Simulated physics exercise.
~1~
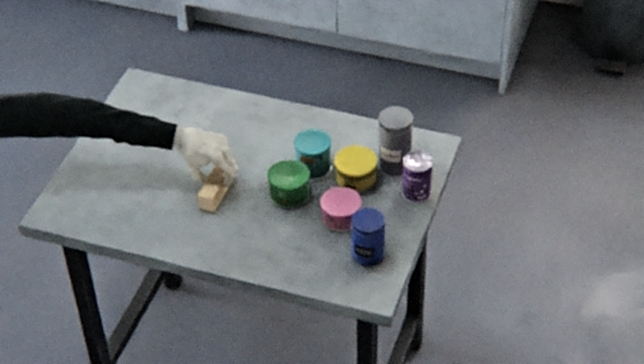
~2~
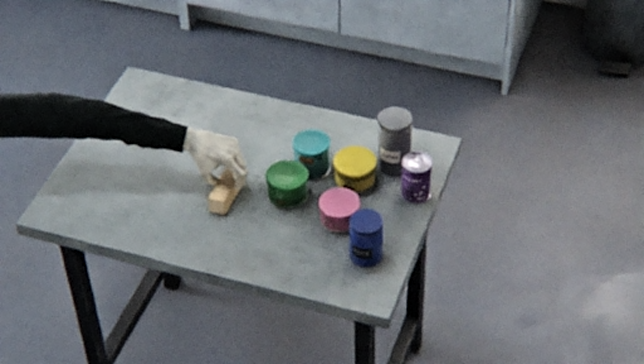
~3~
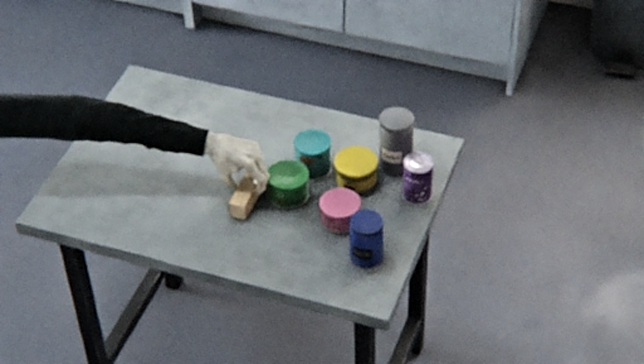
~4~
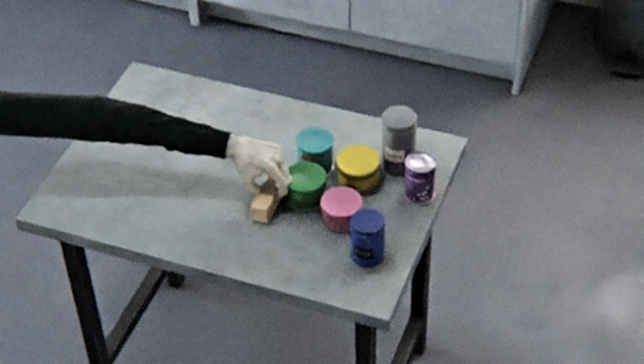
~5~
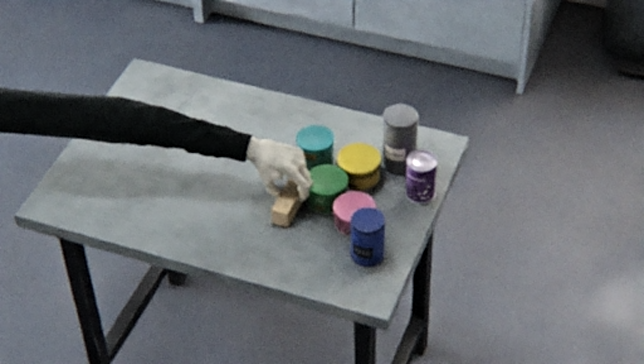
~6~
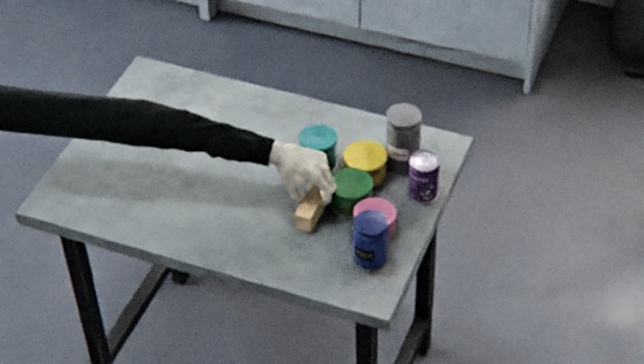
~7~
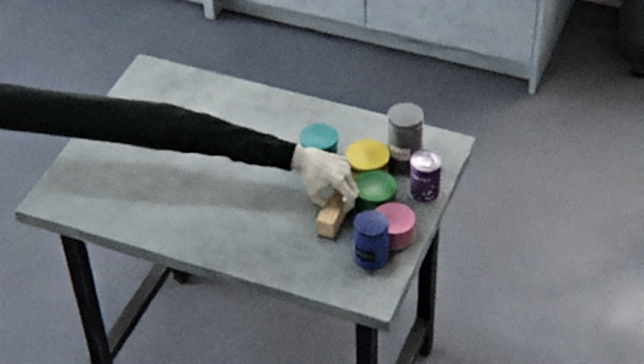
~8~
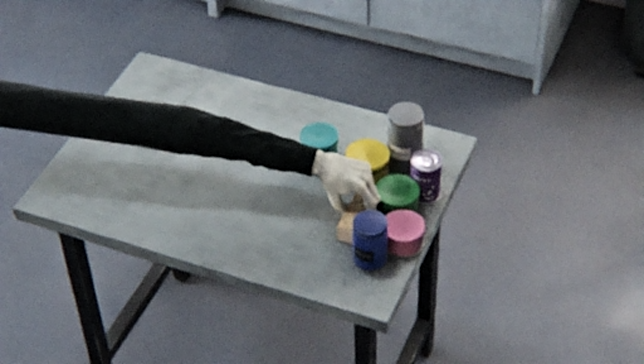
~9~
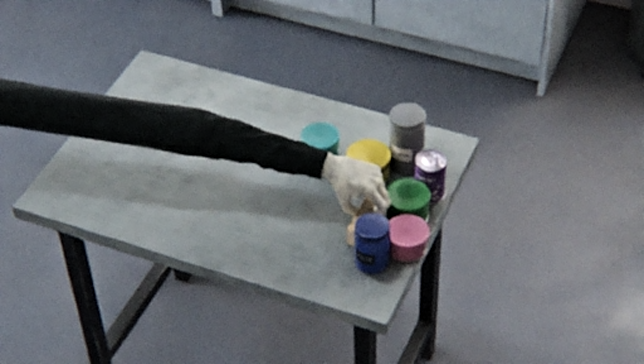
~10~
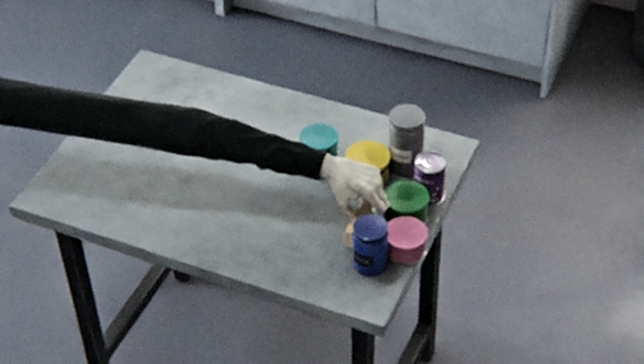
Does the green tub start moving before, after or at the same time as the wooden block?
The green tub starts moving after the wooden block, which is already sliding to the right while the tub is still in place.
